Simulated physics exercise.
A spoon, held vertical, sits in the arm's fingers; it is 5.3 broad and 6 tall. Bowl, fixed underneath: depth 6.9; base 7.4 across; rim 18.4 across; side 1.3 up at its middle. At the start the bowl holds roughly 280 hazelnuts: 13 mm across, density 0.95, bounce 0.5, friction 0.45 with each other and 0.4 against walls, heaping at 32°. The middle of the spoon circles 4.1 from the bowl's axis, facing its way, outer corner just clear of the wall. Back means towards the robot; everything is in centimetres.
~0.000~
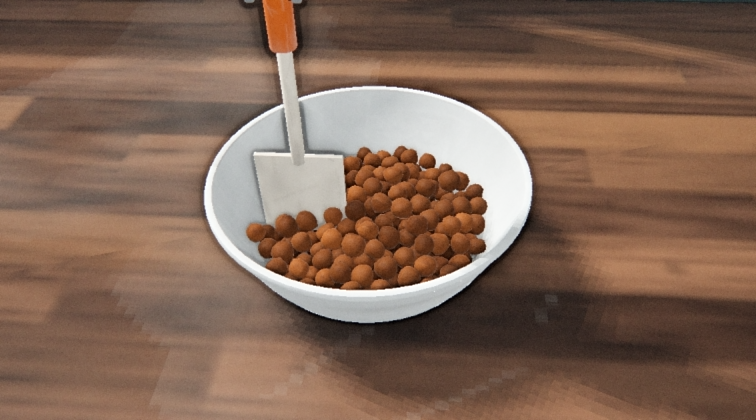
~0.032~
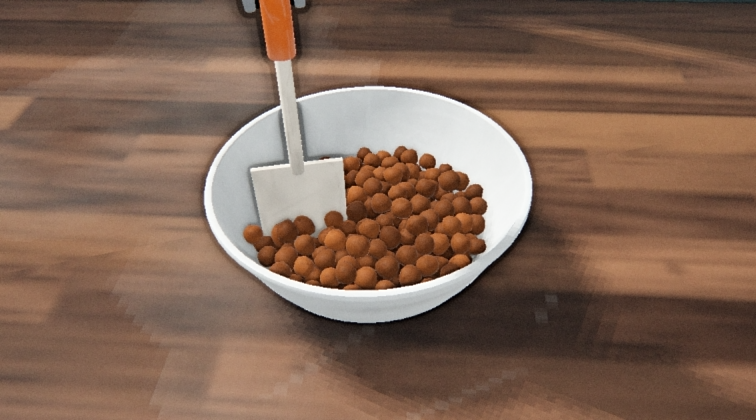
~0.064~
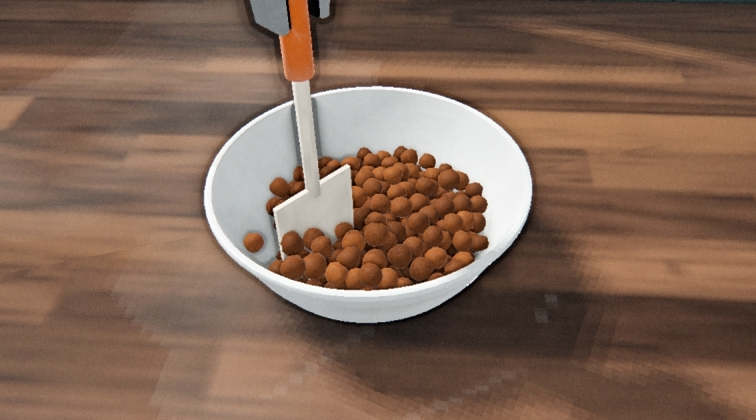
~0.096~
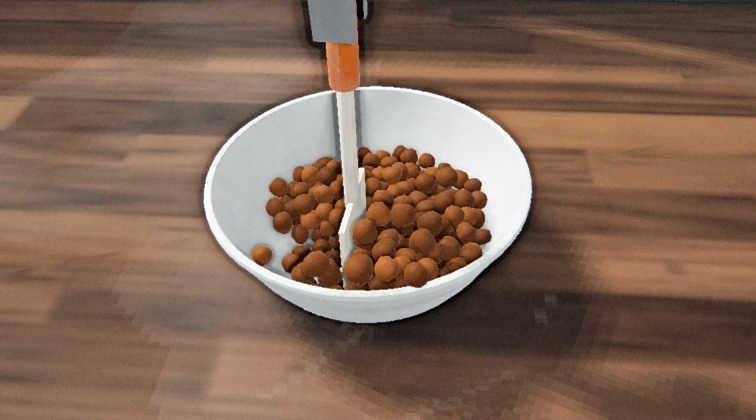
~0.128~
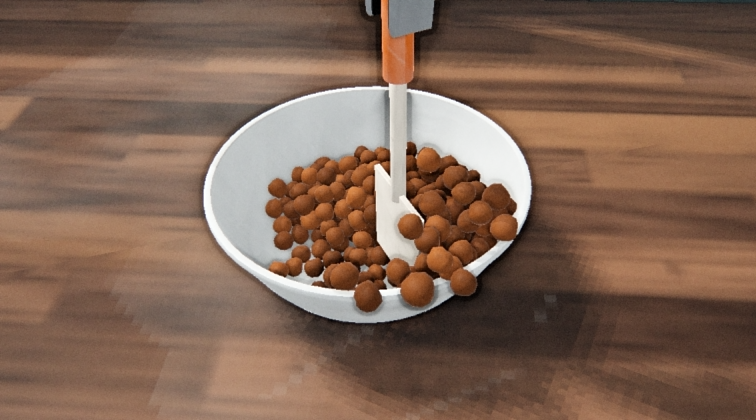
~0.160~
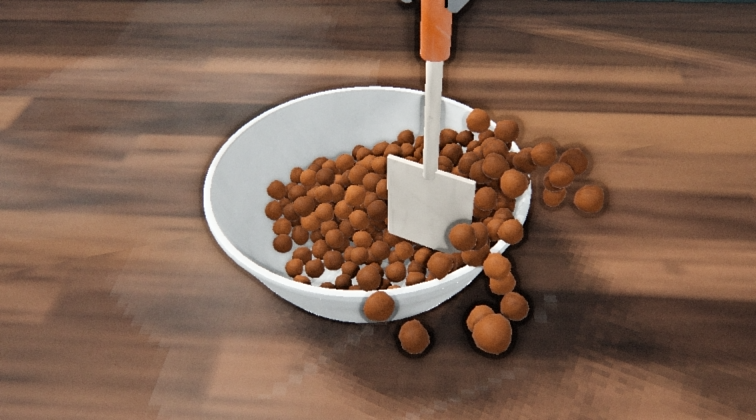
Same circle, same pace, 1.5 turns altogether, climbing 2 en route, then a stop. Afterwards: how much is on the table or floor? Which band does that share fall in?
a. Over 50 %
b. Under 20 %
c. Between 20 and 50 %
c, between 20 and 50 %.
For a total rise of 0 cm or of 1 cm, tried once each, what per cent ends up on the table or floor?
Near 55 in a hundred, then 50 in a hundred.
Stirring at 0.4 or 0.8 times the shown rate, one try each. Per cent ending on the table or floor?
Estimates in order: Near 10 % and near 35 %.
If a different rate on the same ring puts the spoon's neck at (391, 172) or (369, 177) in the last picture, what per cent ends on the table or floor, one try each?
Around 30 and 25 per cent respectively.
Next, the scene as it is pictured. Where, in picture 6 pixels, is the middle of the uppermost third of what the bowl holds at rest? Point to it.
Centre of top third: Approx. (351, 227).
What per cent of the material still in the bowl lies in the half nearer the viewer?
About 50 per cent.
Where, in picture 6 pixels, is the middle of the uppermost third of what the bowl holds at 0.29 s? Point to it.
I'd put it at around (311, 139).
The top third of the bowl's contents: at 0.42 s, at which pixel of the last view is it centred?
(350, 258).
After 0.29 s, 301° round, highest piece 14 above the table; 211 in the bowl, 15 on the table or floor, 58 in flight or on the tool.
After 0.42 s, 85° round, highest piece 10 above the table; 177 in the bowl, 65 on the table or floor, 42 in flight or on the tool.
After 0.68 s, 180° round, highest piece 6 above the table; 170 in the bowl, 114 on the table or floor.
After 1.38 s, 180° round, highest piece 5 above the table; 170 in the bowl, 114 on the table or floor.
At rest, 170 in the bowl, 114 on the table or floor. That is 40 % on the table or floor.
